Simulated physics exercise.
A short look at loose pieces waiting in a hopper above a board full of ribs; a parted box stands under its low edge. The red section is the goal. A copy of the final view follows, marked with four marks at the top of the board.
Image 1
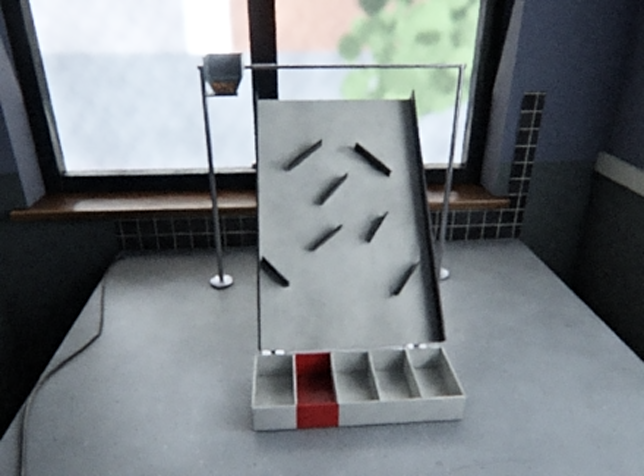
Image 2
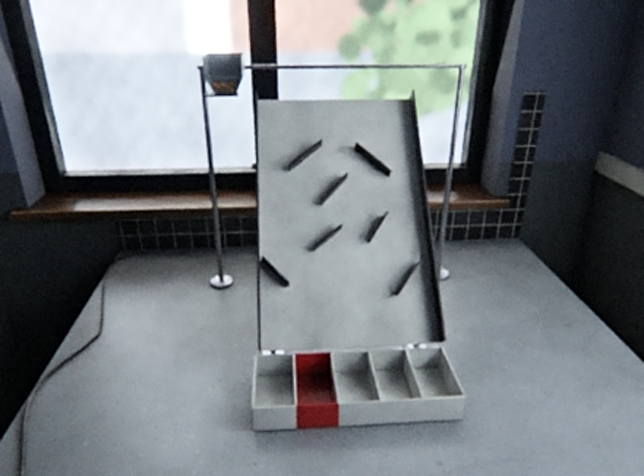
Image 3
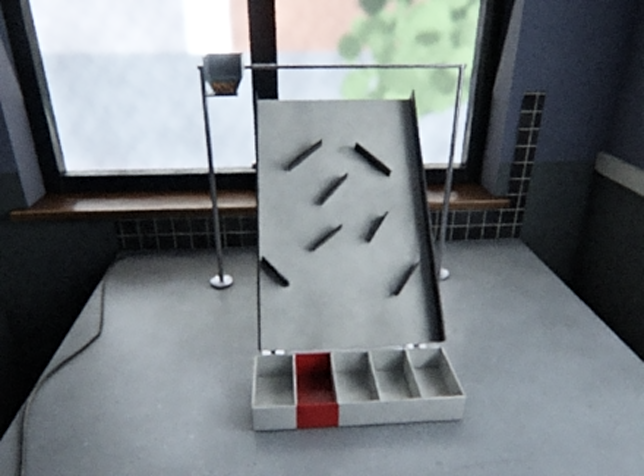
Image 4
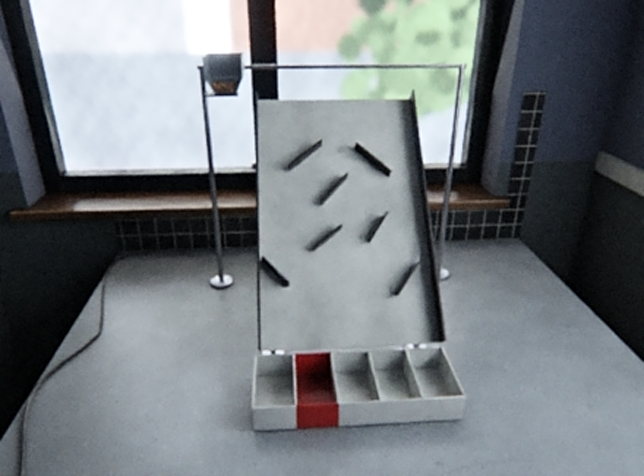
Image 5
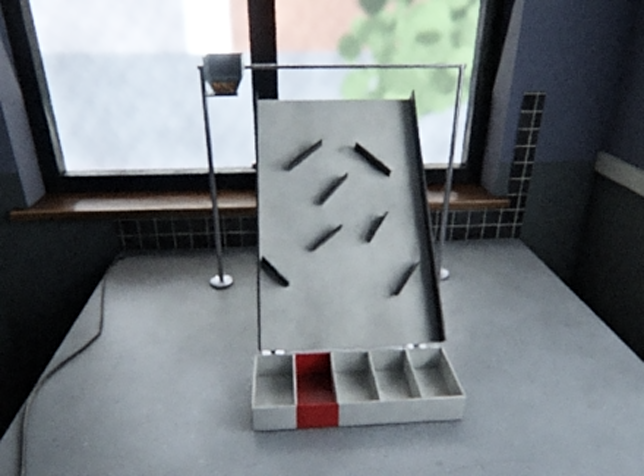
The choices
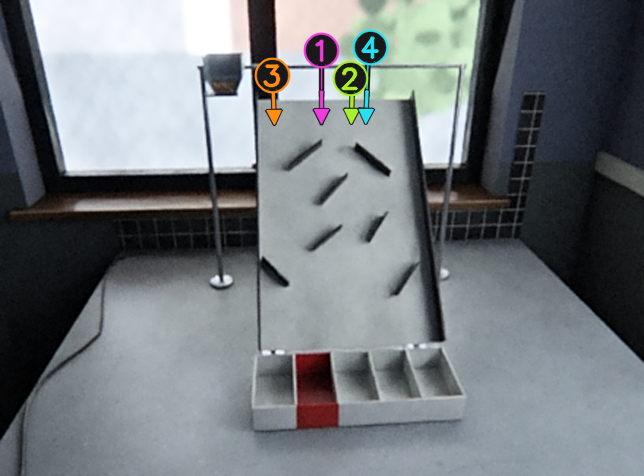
A pale, tilted board studded with seven short dark ribs stands on a grey tabletop before a bright window, seen from the front and slightly above. A small dark hopper sits at the upper left on a thin metal frame, and beneath the board lies a whitish five-part box, its second section from the left red. Nothing visibly moves, and the camera stays still.
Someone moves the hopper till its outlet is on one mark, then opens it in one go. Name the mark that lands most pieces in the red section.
Take 1.
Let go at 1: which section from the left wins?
The second.
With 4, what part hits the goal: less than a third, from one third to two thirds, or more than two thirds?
It is less than a third.
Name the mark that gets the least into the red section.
4.
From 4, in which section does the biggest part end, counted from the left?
It is the fifth one.
On the marked copy, mark 1 meets the board at (321, 118); mark 2 meets the board at (351, 118); mark 3 meets the board at (274, 119); mark 4 meets the board at (365, 118).
For mark 1, most in the red section, a small part in other sections, a small part held on the board.
For mark 2, about a quarter in the red section, about two thirds in other sections.
For mark 3, about a third in the red section, about half in other sections, a small part held on the board.
For mark 4, a small part in the red section, nearly all in other sections.
